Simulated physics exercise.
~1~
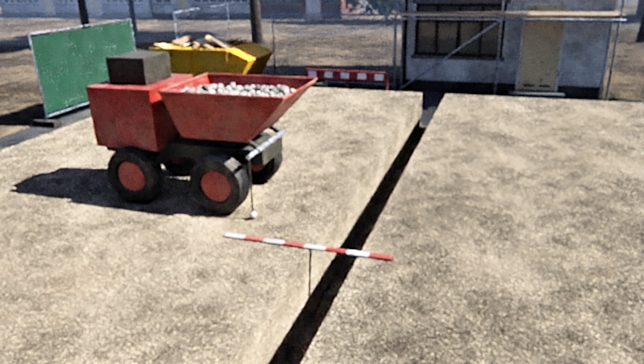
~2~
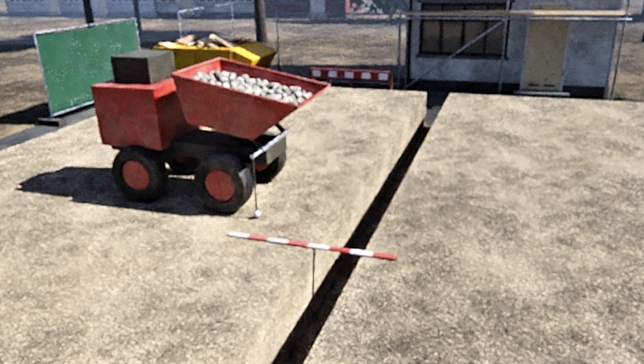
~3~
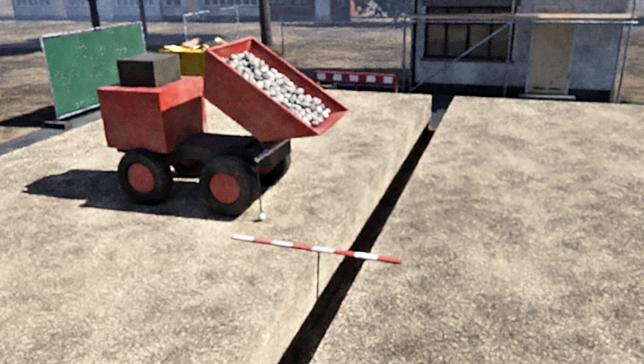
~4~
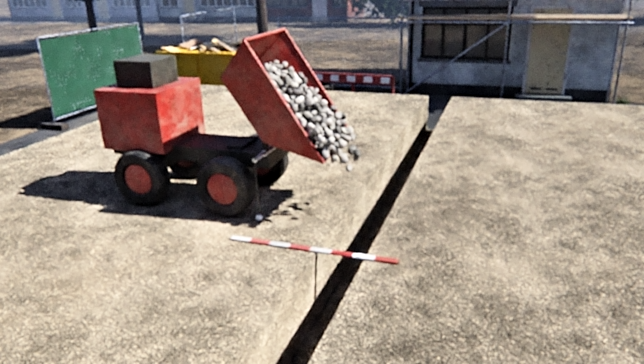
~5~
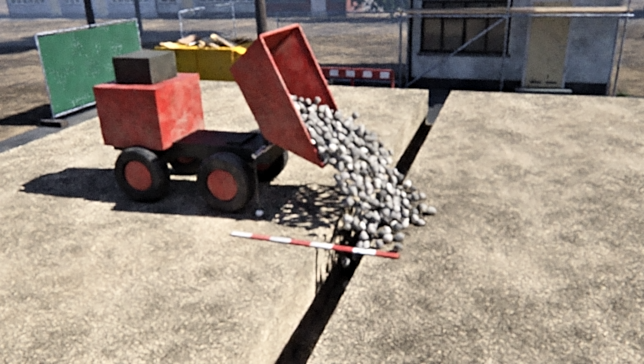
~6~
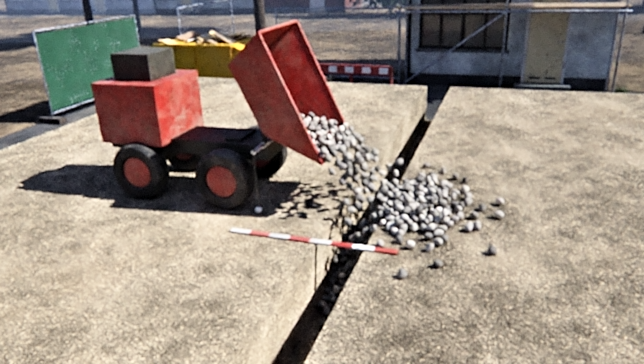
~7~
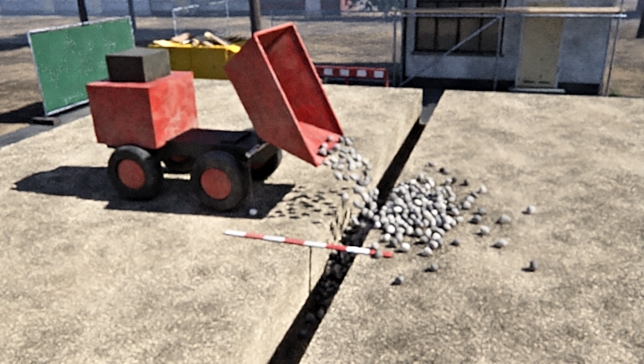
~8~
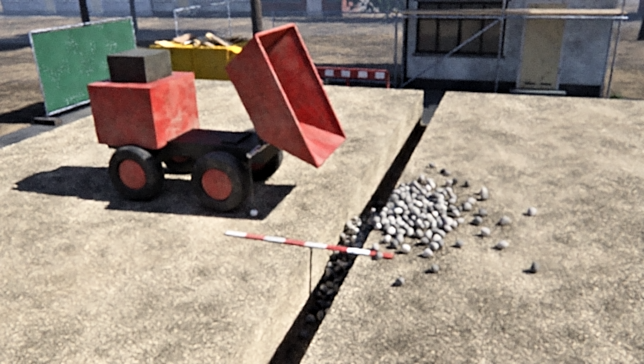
A red dumper tips its load of grey stones into a trench, some landing beyond.
